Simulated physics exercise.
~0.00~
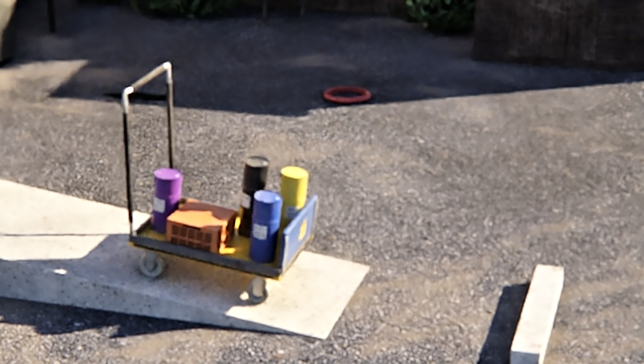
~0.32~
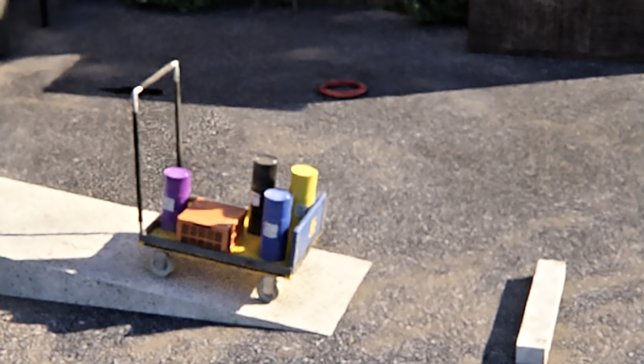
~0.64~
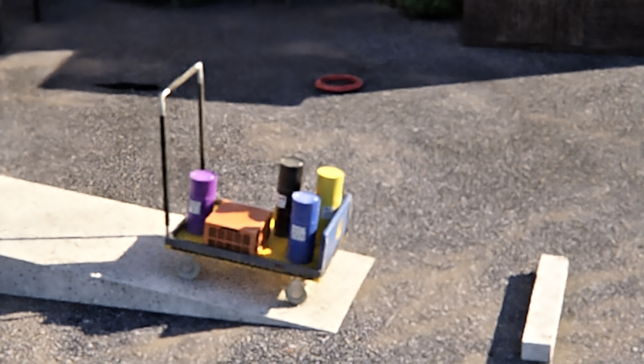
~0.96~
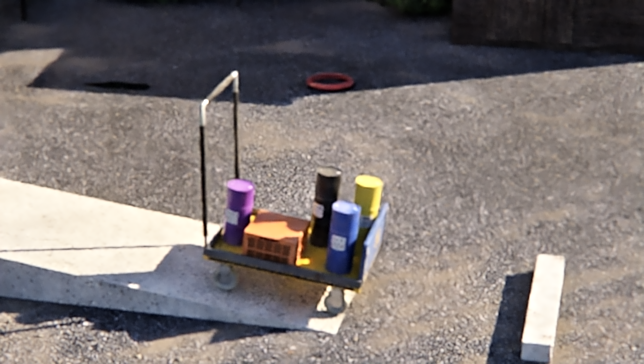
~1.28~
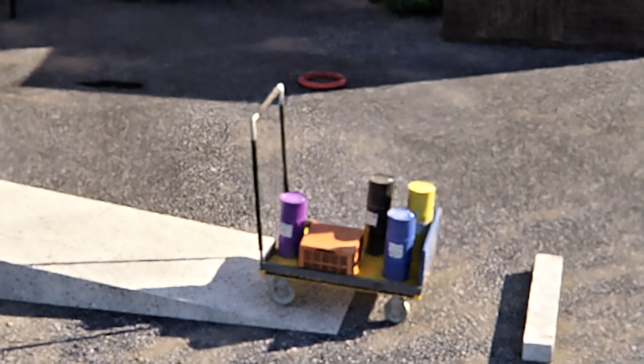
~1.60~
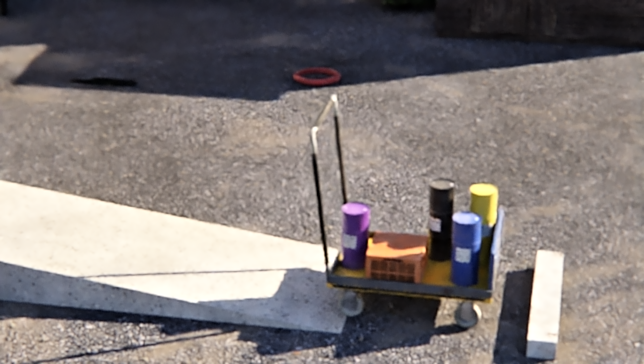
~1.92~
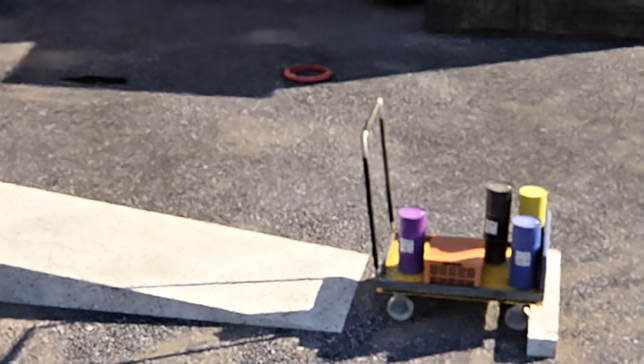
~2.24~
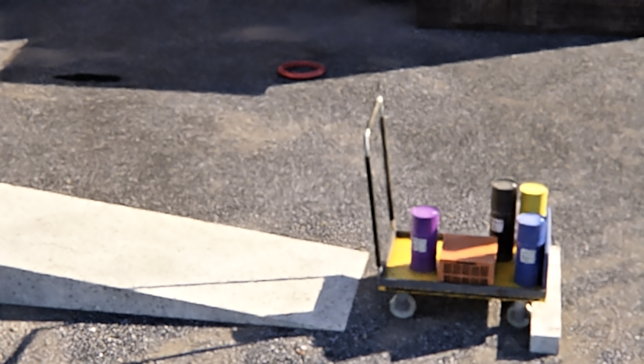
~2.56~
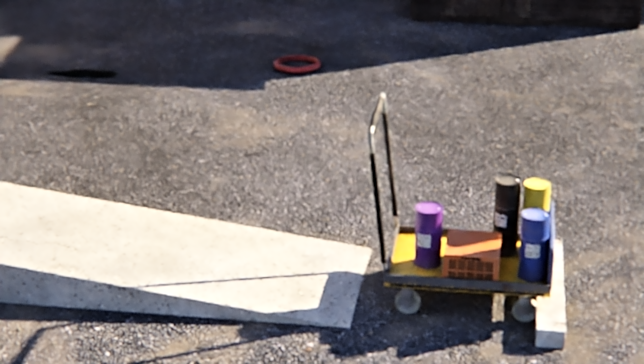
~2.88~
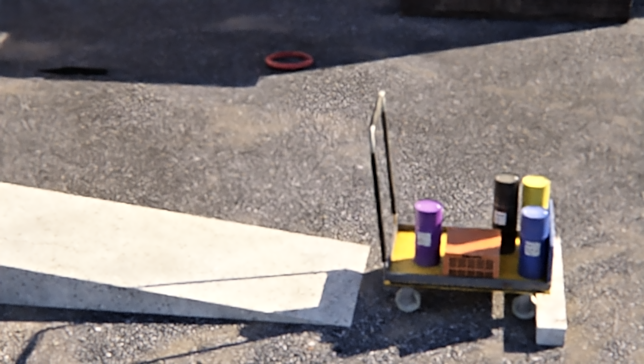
A trolley carrying four coloured canisters and an orange crate rolled rightward down a pale ramp and across flat ground until it stopped at a kerb, where the purple canister and crate slid slightly forward and every canister stayed upright.
